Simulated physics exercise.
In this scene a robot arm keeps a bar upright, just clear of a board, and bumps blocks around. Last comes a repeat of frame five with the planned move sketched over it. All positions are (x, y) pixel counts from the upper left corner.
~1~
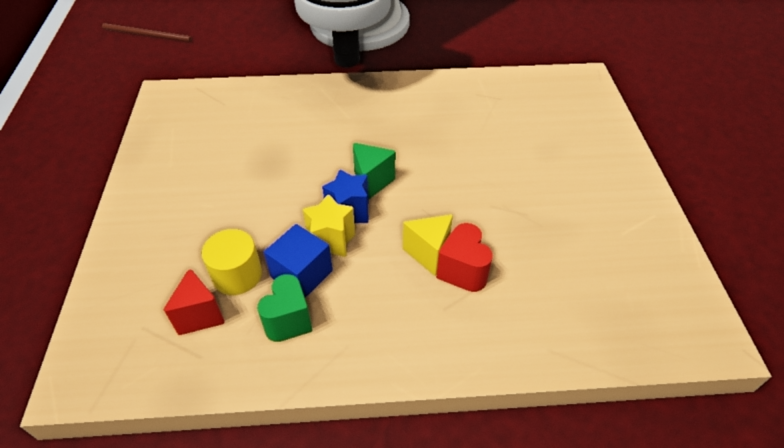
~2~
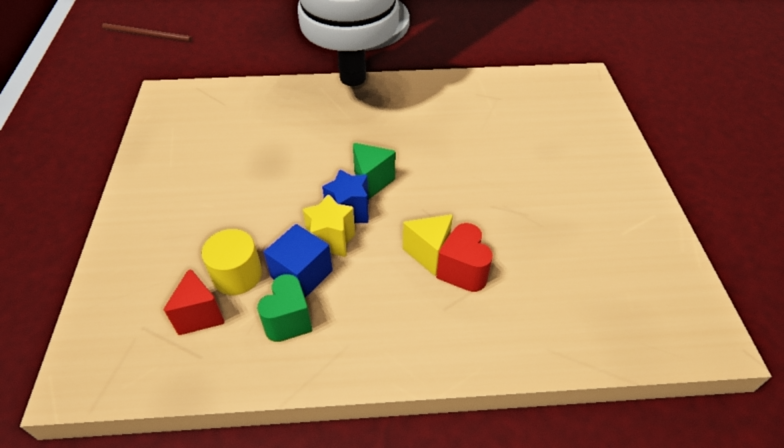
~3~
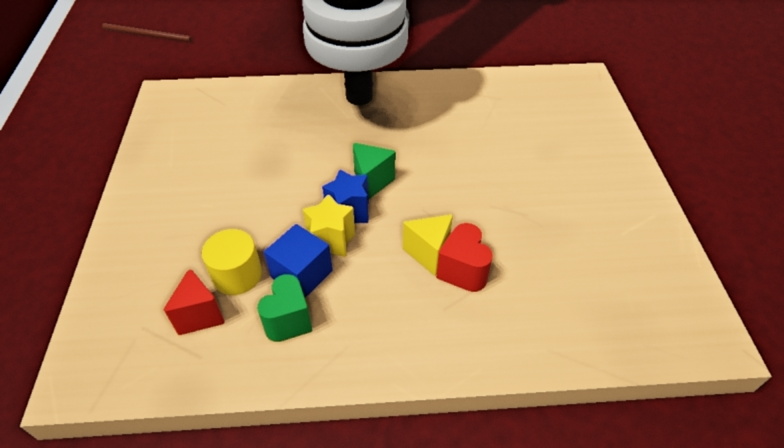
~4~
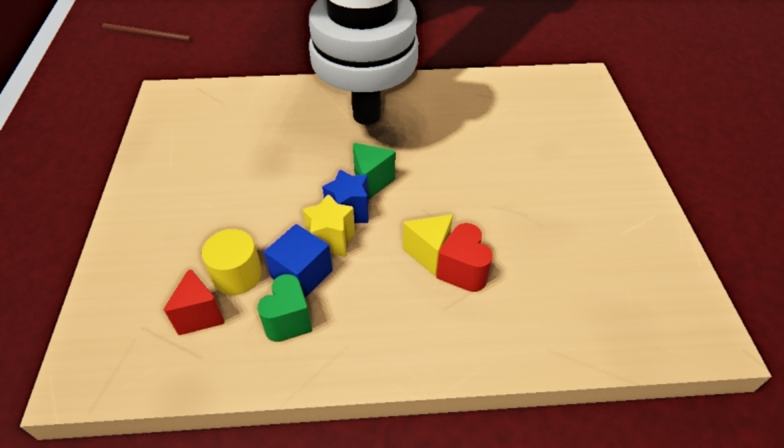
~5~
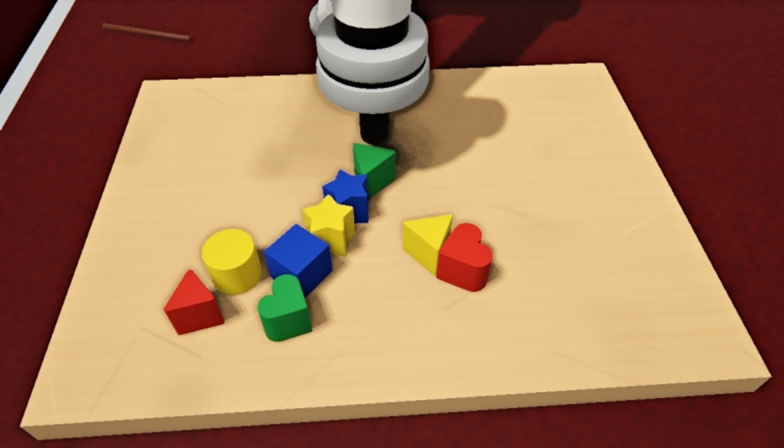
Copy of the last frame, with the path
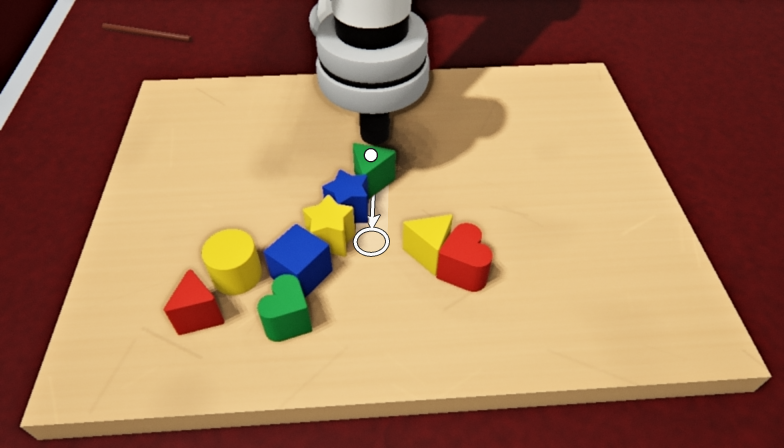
Robotic arm with a dark tip moving forward over a wooden board toward a green triangular block, colourful blocks staying still.
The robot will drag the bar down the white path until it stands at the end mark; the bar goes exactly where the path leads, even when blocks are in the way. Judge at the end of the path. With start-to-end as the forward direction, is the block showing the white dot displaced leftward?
Yes - that is the case.
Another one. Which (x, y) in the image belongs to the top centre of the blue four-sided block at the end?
Answer: (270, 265).
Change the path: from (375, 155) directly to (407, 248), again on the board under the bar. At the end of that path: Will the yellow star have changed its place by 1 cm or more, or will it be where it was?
The yellow star will not stay where it is.
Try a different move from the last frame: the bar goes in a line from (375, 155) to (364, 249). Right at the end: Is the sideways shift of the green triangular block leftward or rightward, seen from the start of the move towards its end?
Left-hand side.
Drawn move, in a line from (375, 155) to (371, 242); the dot is on the green triangular block.
The first path, step by step. One third of the way, bar (373, 163); blue four-sided block (294, 251); yellow star (322, 217); blue star (350, 194), turned 45° clockwise; green triangular block (378, 175), turned 30° anticlockwise.
Two thirds of the way, bar (372, 192); green heart-shaped block (279, 304); blue four-sided block (282, 259), turned 25° anticlockwise; yellow star (307, 223); blue star (343, 206), turned 55° clockwise; green triangular block (387, 205), turned 25° anticlockwise.
At the end, bar (371, 223); green heart-shaped block (276, 311); blue four-sided block (272, 265), turned 30° anticlockwise; yellow star (285, 229); blue star (329, 224), turned 105° clockwise; green triangular block (395, 232), turned 65° anticlockwise; yellow triangular block (435, 229).
